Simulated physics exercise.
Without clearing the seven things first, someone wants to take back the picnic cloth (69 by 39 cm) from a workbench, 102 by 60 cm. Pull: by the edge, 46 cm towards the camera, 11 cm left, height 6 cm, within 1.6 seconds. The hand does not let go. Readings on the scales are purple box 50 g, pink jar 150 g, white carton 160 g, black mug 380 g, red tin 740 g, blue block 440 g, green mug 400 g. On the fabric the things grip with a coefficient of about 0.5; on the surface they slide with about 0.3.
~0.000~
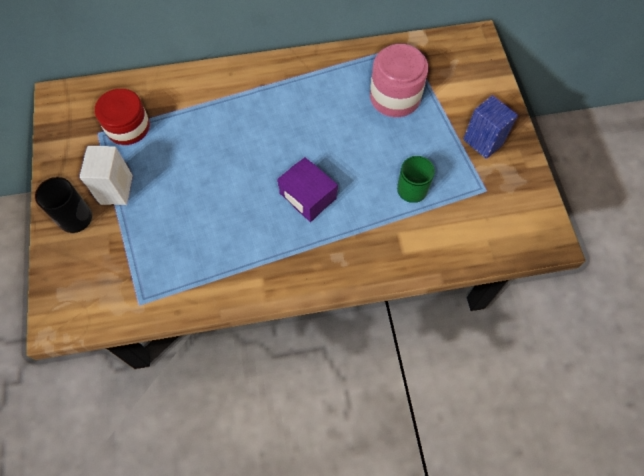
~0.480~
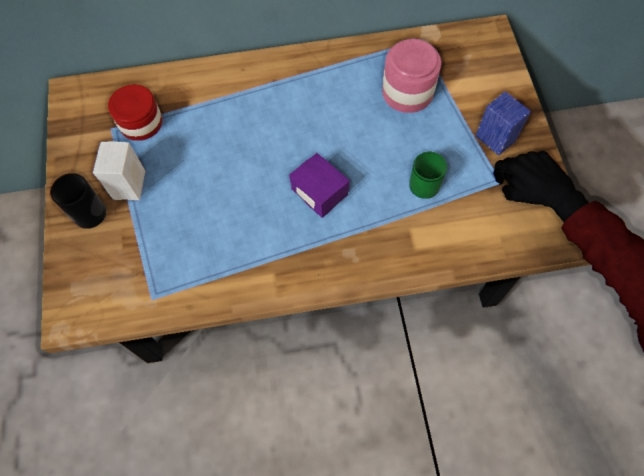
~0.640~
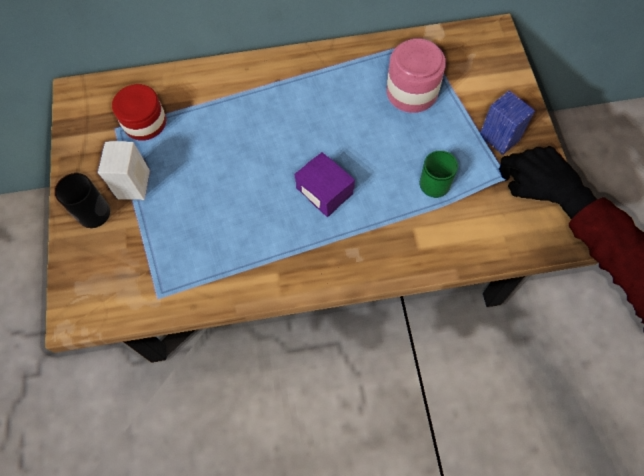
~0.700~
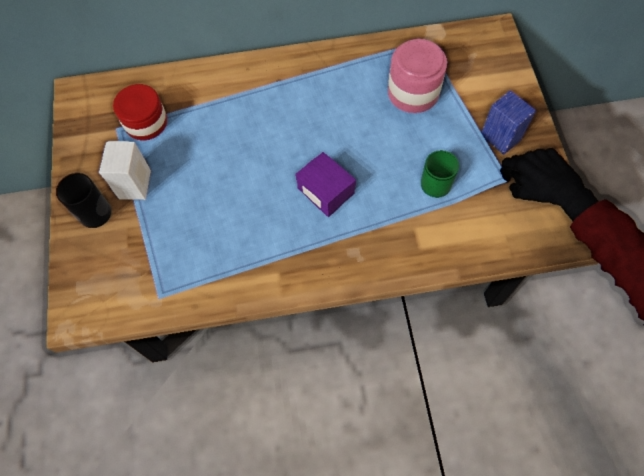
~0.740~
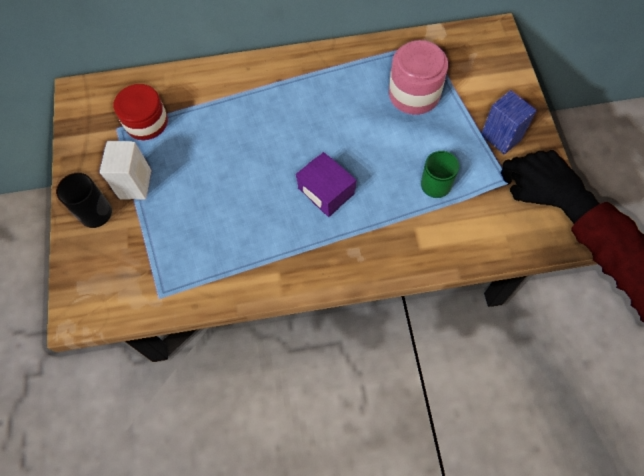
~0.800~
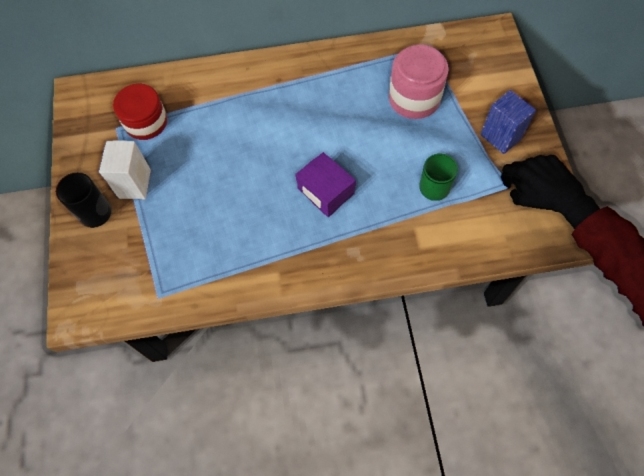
A black-gloved hand came in from the right and gripped the blue cloth's corner on the wooden workbench, tugging it very slightly; the green mug and pink jar barely shifted as faint creases appeared.
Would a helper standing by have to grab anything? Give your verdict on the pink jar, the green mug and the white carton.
The pink jar needs grabbing, the green mug needs grabbing, the white carton is safe.
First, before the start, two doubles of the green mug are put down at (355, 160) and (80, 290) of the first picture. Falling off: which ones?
So the first copy ends up below, while the second copy ends up on top.
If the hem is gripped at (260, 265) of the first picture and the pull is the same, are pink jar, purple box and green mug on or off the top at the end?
Note - pink jar: Off the top; purple box: Off the top; green mug: Off the top.
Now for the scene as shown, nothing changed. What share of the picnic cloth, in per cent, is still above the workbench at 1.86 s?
I'd say close to 65 per cent of it.
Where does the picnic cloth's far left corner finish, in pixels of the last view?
Around pixel (207, 160).
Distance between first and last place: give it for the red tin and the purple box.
Red tin 25 centimetres, purple box 30 centimetres.
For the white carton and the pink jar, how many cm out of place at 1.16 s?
Roughly white carton 0 cm and pink jar 10 cm.
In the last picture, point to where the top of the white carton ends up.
(172, 198).
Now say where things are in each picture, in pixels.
Pink jar (402, 62); green mug (418, 170); white carton (98, 161); picnic cloth corners (139, 305) (486, 191), in the first picture.
Picnic cloth corners (152, 300); grip (501, 183), in the second picture.
Green mug (441, 165); picnic cloth corners (158, 299); grip (507, 179), in the third picture.
Picnic cloth corners (159, 299); grip (509, 181), in the fourth picture.
Picnic cloth corners (159, 299); grip (509, 183), in the fifth picture.
Pink jar (421, 63); green mug (441, 168); white carton (117, 156); picnic cloth corners (158, 299); grip (509, 187), in the sixth picture.
By 1.2 s, 100 % of the picnic cloth is still over the top; green mug 13 cm off its start, pink jar 12 cm off its start, purple box 6 cm off its start.
By 1.5 s, 90 % of the picnic cloth is still over the top; green mug on its side, 30 cm off its start, pink jar 27 cm off its start, white carton 4 cm off its start.
By 1.9 s, 65 % of the picnic cloth is still over the top; green mug over the edge, pink jar 42 cm off its start at (495, 249), white carton 10 cm off its start at (156, 183).
By 2.2 s, 45 % of the picnic cloth is still over the top; pink jar over the edge, green mug over the edge, white carton 14 cm off its start.
By 3.8 s, 45 % of the picnic cloth is still over the top; pink jar over the edge, green mug over the edge, white carton 14 cm off its start at (172, 198), purple box 32 cm off its start at (335, 355).
